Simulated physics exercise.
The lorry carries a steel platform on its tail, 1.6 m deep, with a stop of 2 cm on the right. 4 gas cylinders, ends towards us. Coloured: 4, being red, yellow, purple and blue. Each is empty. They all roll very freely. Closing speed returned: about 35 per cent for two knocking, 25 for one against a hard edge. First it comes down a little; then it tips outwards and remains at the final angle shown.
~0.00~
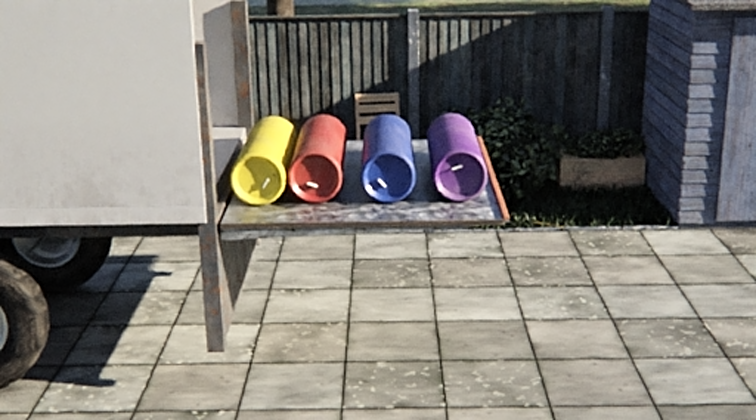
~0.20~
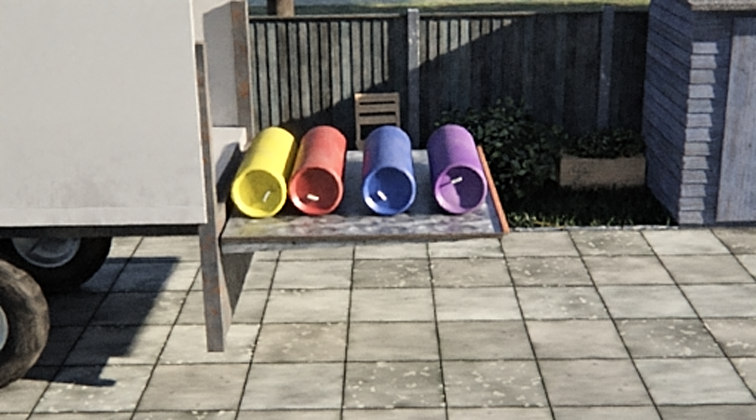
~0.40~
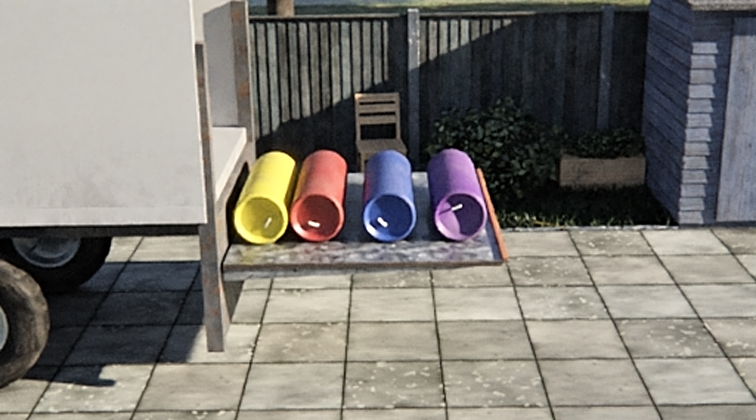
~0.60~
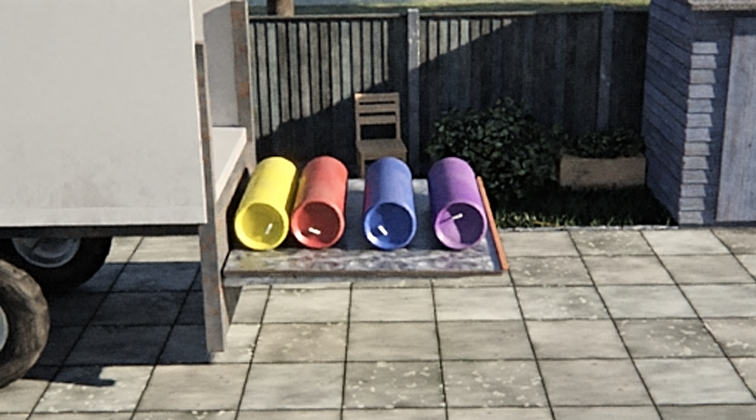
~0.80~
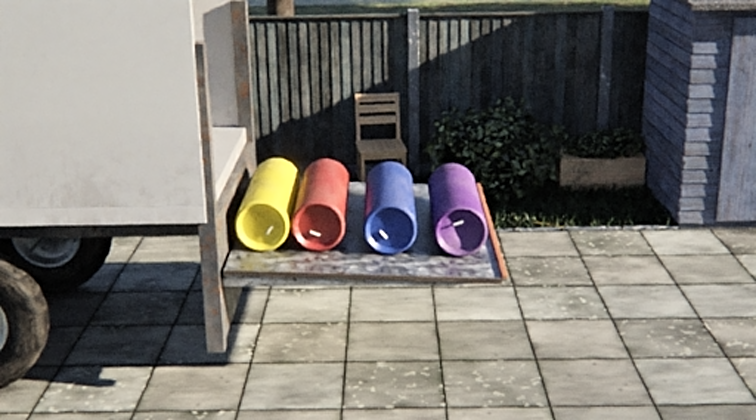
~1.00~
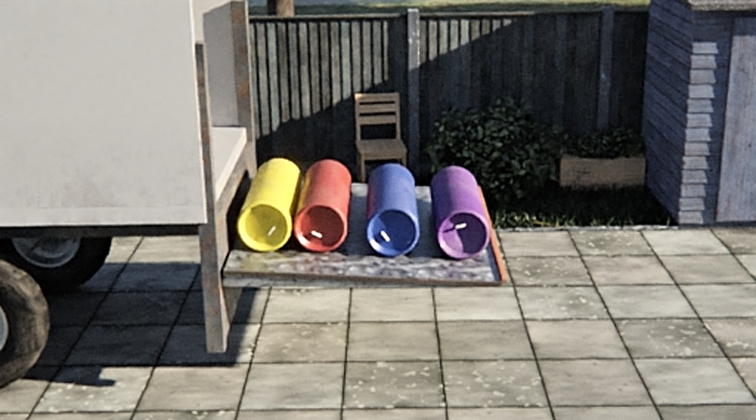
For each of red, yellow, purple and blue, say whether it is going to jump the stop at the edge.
Red - it does not, yellow - it does not, purple - it does not, blue - it does not.
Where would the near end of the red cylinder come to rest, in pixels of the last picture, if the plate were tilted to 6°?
I'd put it somewhere near (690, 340).
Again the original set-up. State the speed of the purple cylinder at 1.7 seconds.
It's going at around 0.3 m/s.
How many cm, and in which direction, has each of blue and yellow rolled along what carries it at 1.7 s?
Rightward shift: Blue 15 cm, yellow 15 cm.
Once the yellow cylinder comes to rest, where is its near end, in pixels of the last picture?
Roughly (324, 229).
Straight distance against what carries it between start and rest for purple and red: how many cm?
For purple it's around 15, and for red around 35.
Then, 1.7 s in, red is on the plate, 95 cm from the stop, rolling right; yellow is on the plate, 125 cm from the stop, rolling right; purple is on the plate, 10 cm from the stop, rolling right; blue is on the plate, 50 cm from the stop, rolling right; 0 gone from the plate.
In the end (2.5 s), red is on the plate, 70 cm from the stop; yellow is on the plate, 105 cm from the stop; purple is on the plate, 10 cm from the stop; blue is on the plate, 40 cm from the stop; 0 gone from the plate.
